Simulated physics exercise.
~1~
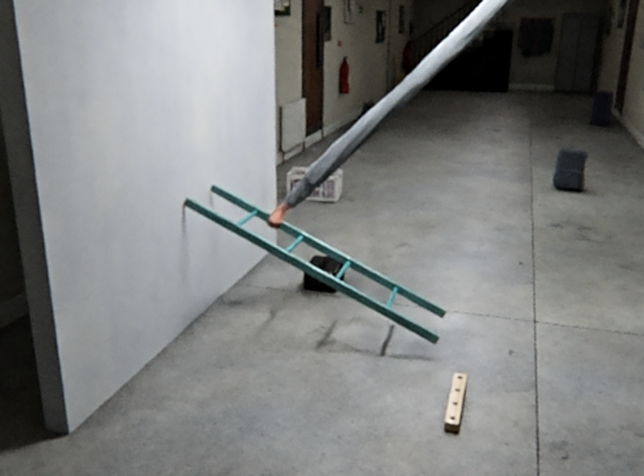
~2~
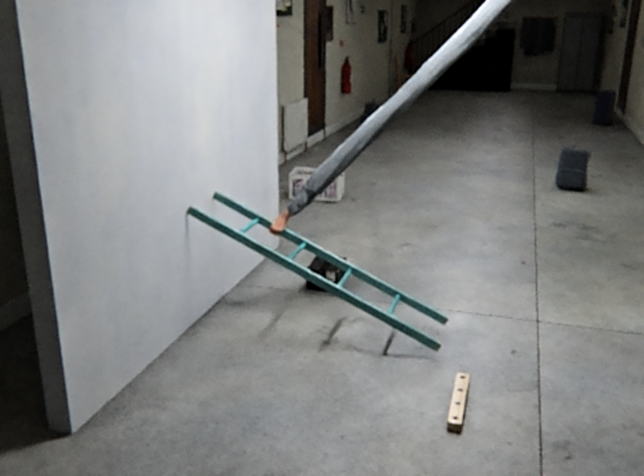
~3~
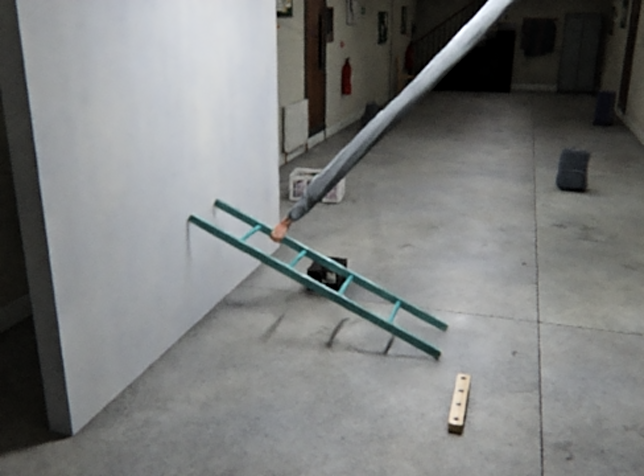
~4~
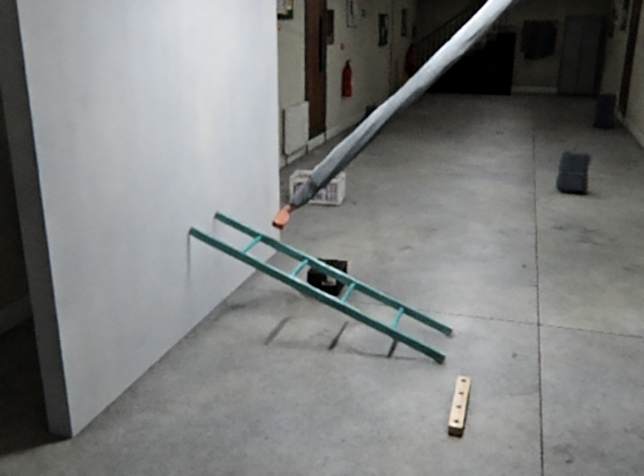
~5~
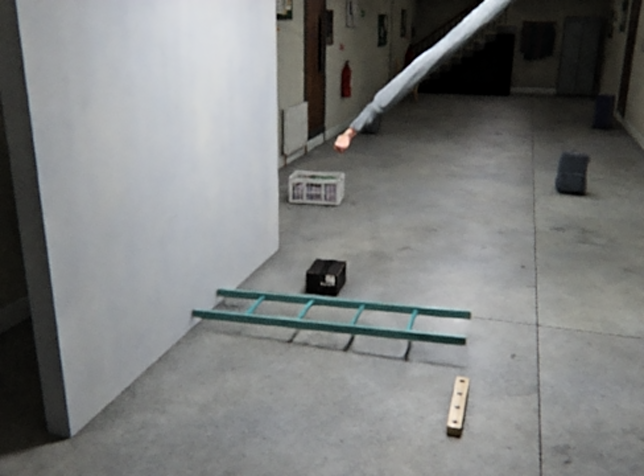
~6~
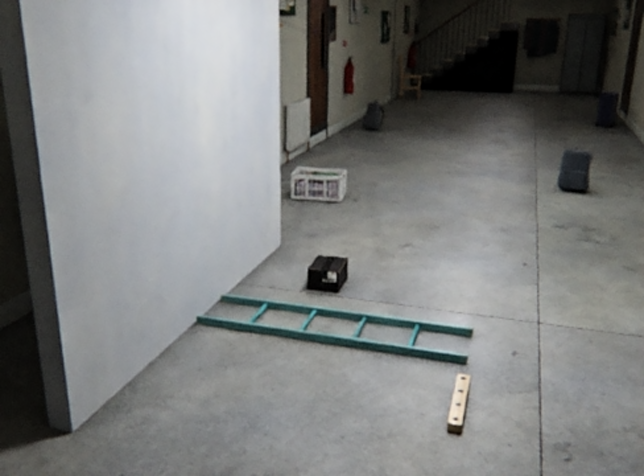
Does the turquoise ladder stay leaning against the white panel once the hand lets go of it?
No, the turquoise ladder slips down and ends up lying flat on the floor.
